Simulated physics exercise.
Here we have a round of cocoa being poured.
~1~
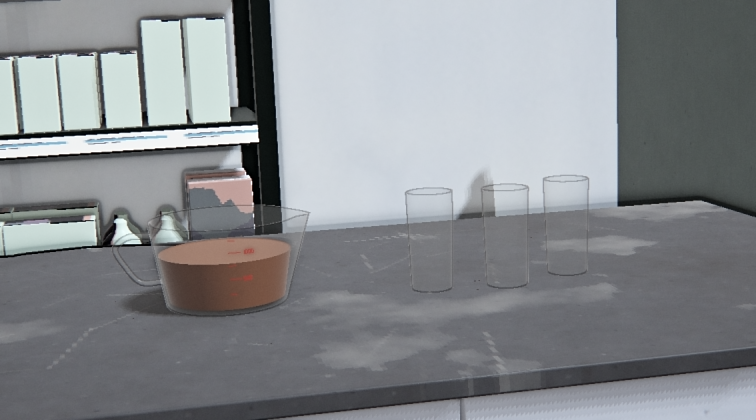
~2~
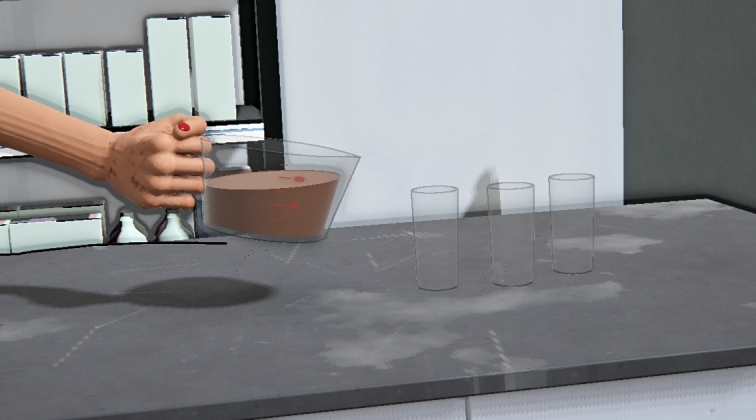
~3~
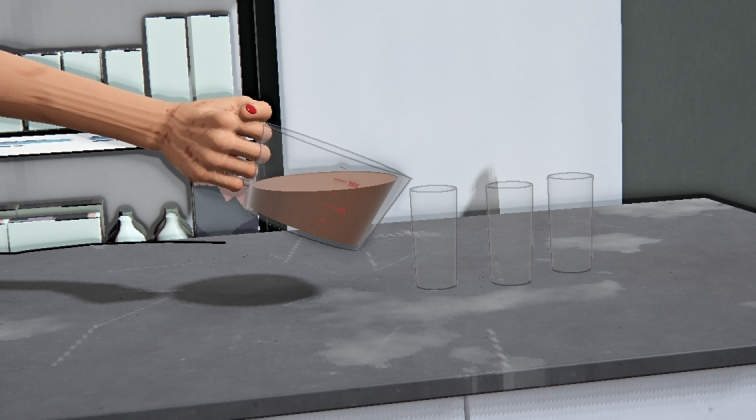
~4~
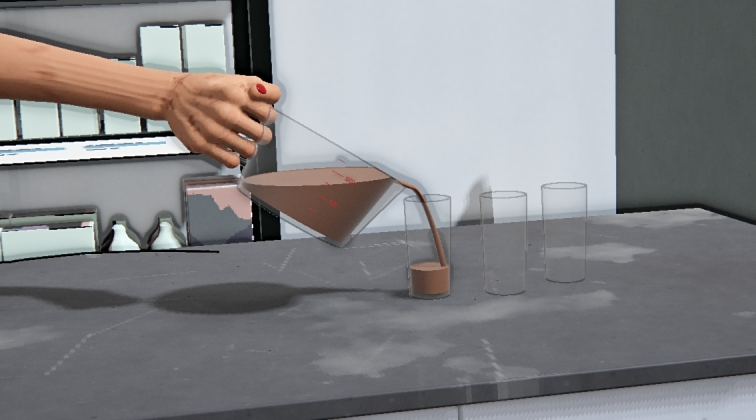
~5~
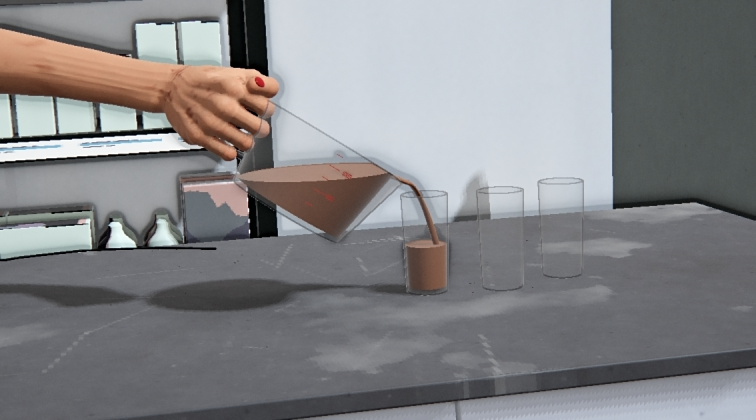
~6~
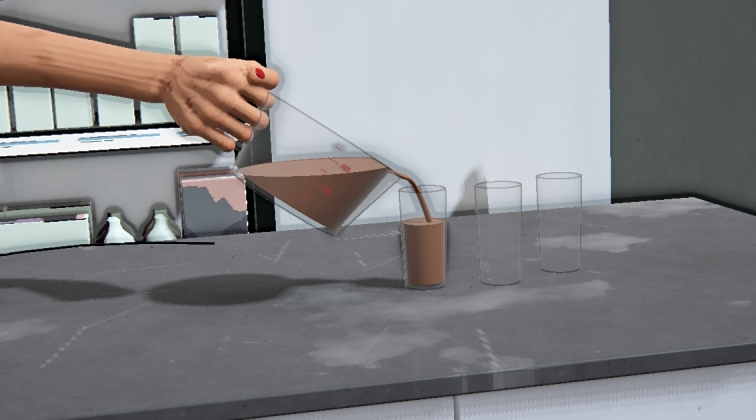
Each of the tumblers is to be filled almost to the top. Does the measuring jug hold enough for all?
It is enough.
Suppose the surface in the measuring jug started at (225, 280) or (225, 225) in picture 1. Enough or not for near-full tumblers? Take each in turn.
In turn: Short, enough.
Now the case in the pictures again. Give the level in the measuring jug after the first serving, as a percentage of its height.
About 45 per cent.
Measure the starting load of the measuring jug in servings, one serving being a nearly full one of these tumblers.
Some 5.0 of them.
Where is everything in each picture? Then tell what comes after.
All stand on the top; measuring jug (225, 257) about half full; three tumblers, the last at (566, 222), in the first frame.
The hand lifts the measuring jug; measuring jug about half full, surface at (271, 181); the first is empty, in the second frame.
The measuring jug is brought over; measuring jug (318, 186) tipped 25° with all of its load; three tumblers, the last at (571, 220), in the third frame.
A stream runs into the first tumbler; measuring jug (313, 178) tipped 35° with nearly all of its load; the first is about a quarter full, in the fourth frame.
A stream runs into the first tumbler; measuring jug (310, 172) tipped 35° with nearly all of its load; three tumblers, the last at (562, 225), in the fifth frame.
A stream runs into the first tumbler; measuring jug (309, 165) tipped 35° with nearly all of its load; the first is about two thirds full, in the sixth frame.
Soon after, the first is about three quarters full.
Later, the first is done and the measuring jug has about three quarters of its load.
In the end, all three are full and about a third of the cocoa is over.
